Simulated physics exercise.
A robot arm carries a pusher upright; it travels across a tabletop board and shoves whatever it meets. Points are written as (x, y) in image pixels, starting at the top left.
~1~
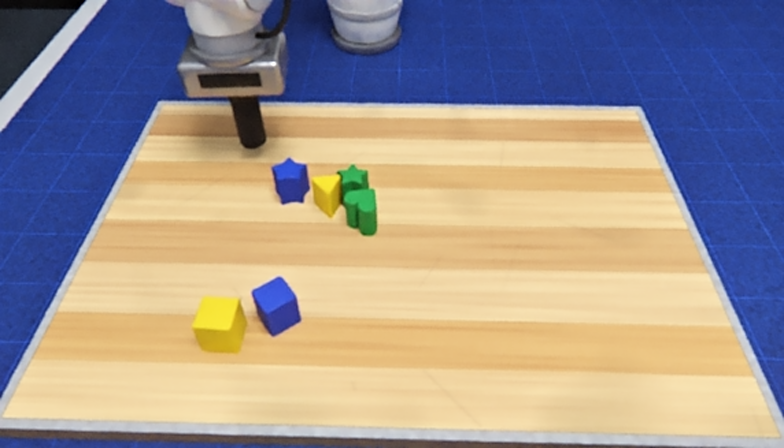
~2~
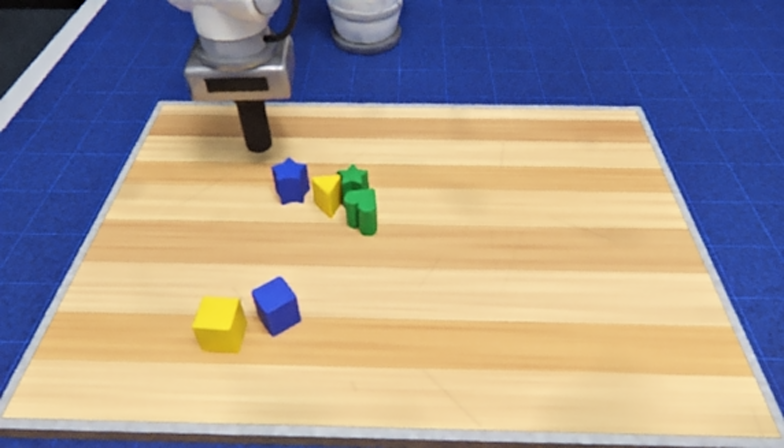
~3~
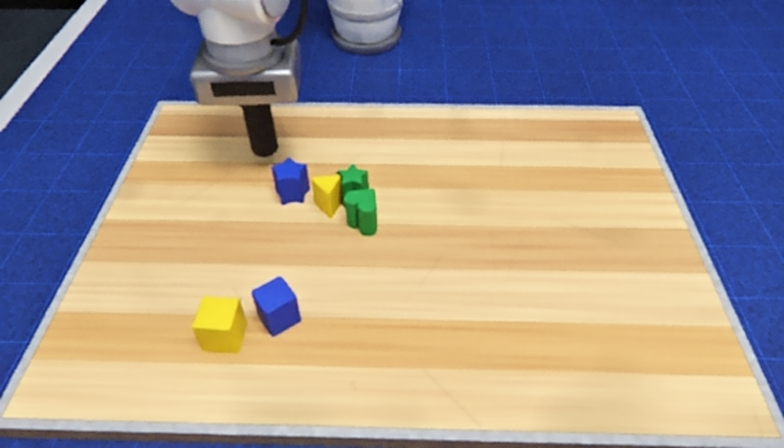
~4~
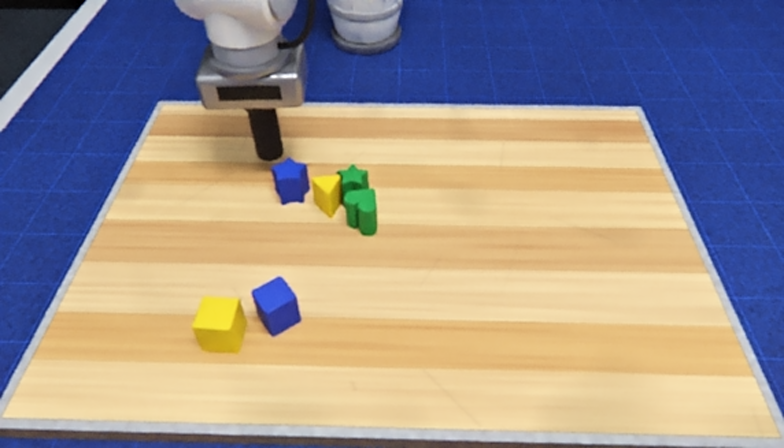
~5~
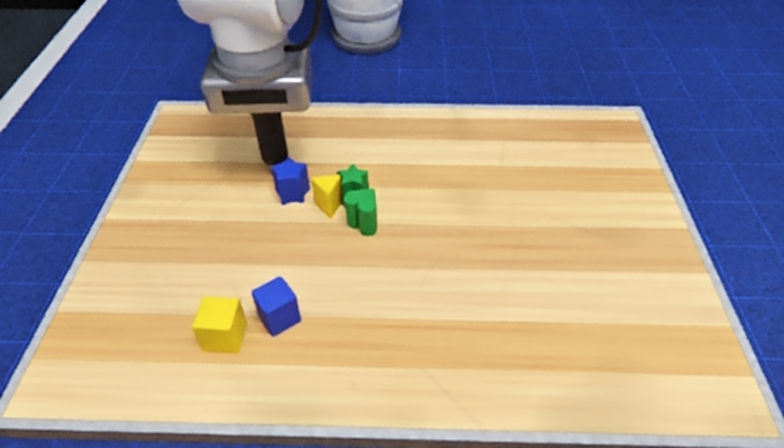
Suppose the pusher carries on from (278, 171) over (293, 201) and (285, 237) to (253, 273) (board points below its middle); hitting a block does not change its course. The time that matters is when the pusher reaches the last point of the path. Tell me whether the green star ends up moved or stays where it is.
My prediction: It remains in place.
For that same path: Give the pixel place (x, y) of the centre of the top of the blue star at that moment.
My estimate: (308, 217).
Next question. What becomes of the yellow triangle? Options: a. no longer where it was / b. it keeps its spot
a: No longer where it was.
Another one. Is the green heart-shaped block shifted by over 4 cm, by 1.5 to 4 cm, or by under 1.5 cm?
Overall it shifts less than 1.5 cm.
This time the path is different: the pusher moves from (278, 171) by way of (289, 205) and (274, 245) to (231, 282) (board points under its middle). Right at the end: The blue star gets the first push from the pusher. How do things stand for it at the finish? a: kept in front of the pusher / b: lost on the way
My pick is b.
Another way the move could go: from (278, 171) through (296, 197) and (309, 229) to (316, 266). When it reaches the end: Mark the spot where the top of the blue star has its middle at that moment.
The middle of its top is at (324, 262).
The first path, step by step. One third of the way, pusher at (290, 188); blue star at (302, 191); yellow triangle at (335, 188), turned 35° anticlockwise; green heart-shaped block at (366, 199).
Two thirds of the way, pusher at (282, 224); blue star at (308, 217), turned 30° anticlockwise; yellow triangle at (336, 195), turned 85° anticlockwise; green heart-shaped block at (372, 199).
At the end, pusher at (249, 260); blue star at (308, 217), turned 35° anticlockwise; yellow triangle at (336, 195), turned 85° anticlockwise; green star not moved; green heart-shaped block at (372, 199).
